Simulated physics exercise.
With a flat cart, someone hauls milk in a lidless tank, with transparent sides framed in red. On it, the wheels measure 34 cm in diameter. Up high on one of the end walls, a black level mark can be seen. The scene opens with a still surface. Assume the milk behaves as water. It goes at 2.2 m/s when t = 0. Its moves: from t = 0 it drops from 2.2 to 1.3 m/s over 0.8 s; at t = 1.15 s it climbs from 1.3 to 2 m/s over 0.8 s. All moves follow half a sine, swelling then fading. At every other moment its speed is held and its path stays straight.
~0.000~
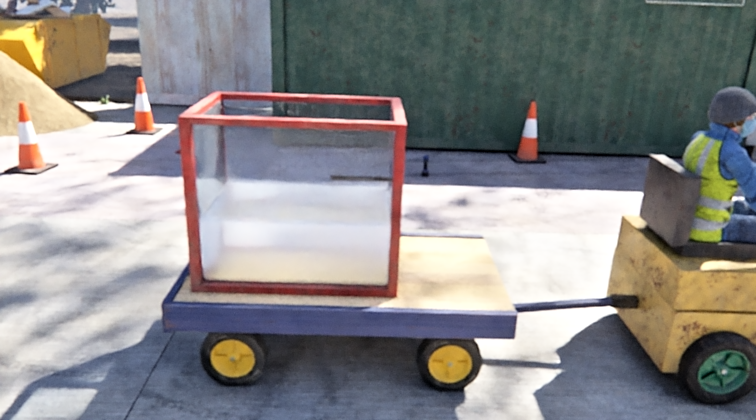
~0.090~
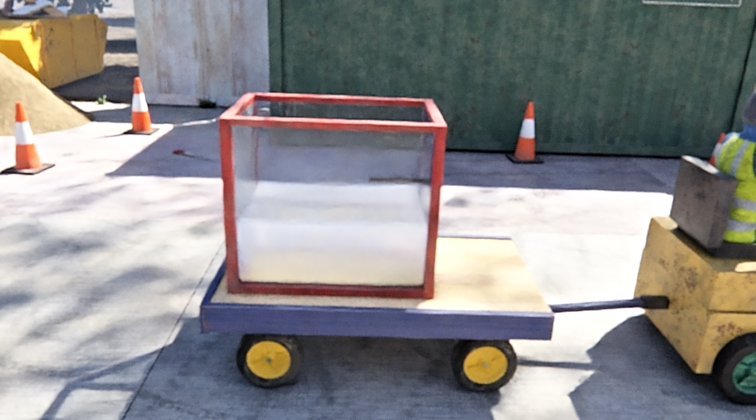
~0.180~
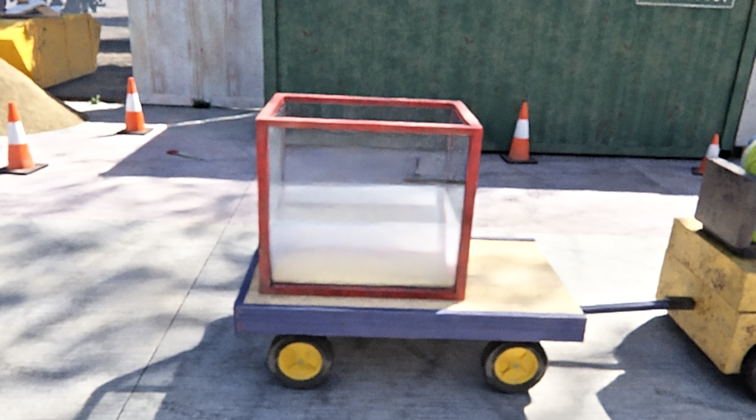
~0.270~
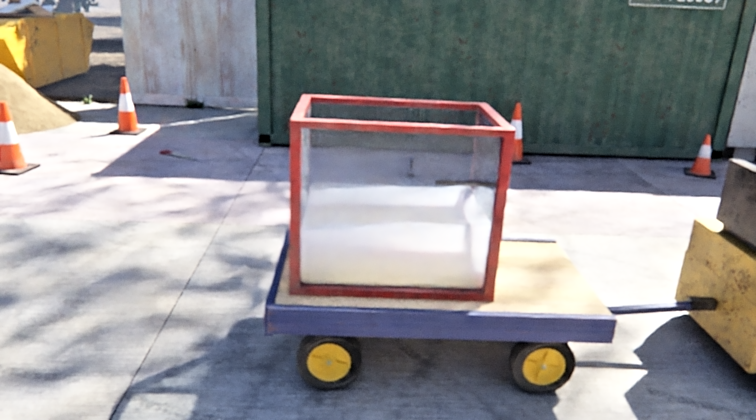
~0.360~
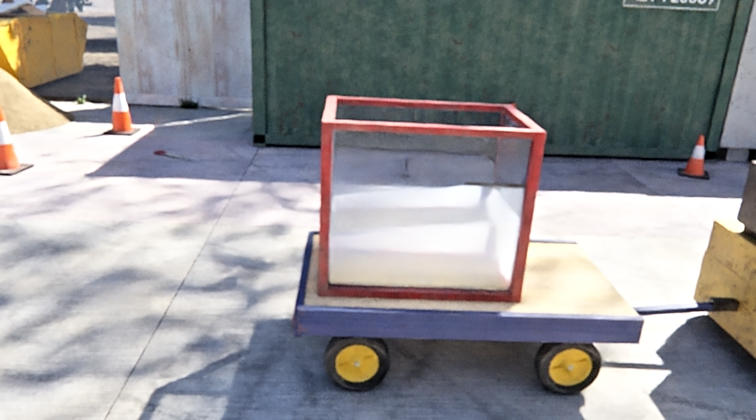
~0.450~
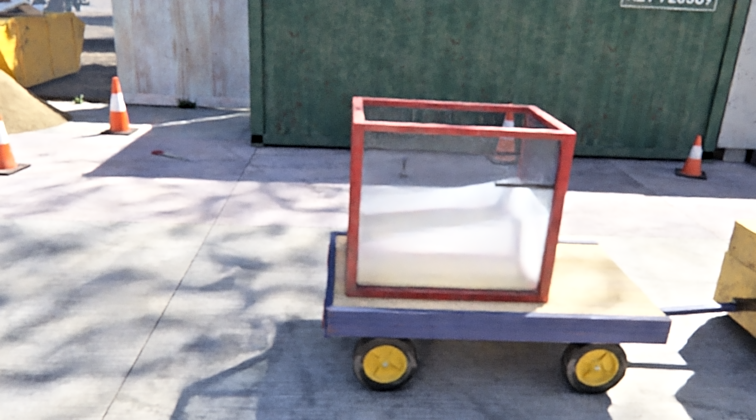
A flat cart carrying an open, red-framed clear tank of milky liquid rolls to the right, towed by a yellow vehicle whose driver wears a bright vest. The liquid's surface starts level, then gradually tilts, rising at the right end and lowering at the left as the cart keeps rolling.
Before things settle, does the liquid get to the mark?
No.
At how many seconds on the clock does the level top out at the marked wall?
Time of peak: Around 0.6 s.
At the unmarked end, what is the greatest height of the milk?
About 51 cm.
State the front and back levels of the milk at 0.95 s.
I'd say some 36 centimetres in front and some 32 centimetres behind.
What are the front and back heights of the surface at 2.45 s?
Some 32 cm in front and some 32 cm behind.
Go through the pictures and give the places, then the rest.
The first frame shows the milk reaches (376, 217) at the front end; it reaches (217, 212) at the back end; no slope yet; the front is on the right, levels are read along the near wall; the black line, on the front wall, is at (372, 179); a wheel hub at (231, 362).
The second frame shows the milk reaches (412, 219) at the front end; it reaches (254, 214) at the back end; no slope yet.
The third frame shows the milk reaches (444, 220) at the front end; it reaches (287, 214) at the back end; hardly any slope.
The fourth frame shows the milk reaches (474, 217) at the front end; it reaches (317, 221) at the back end; it is heaped 4° towards the front.
The fifth frame shows the milk reaches (502, 212) at the front end; it reaches (345, 228) at the back end; it is heaped 9° towards the front.
The sixth frame shows the milk reaches (531, 209) at the front end; it reaches (373, 232) at the back end; it is heaped 11° towards the front; a wheel hub at (385, 368).
Then, 0.95 s in, it stands 32 cm high behind and 36 cm in front; all of it is still inside.
Then, 1.65 s in, it stands 38 cm high behind and 25 cm in front; all of it is still inside.
Then, 2.45 s in, it stands 33 cm high behind and 32 cm in front; all of it is still inside.
Then, 4.93 s in, the waves are smaller; the highest at the front wall was 51 cm, at 0.65 s, against a line at 58 cm.
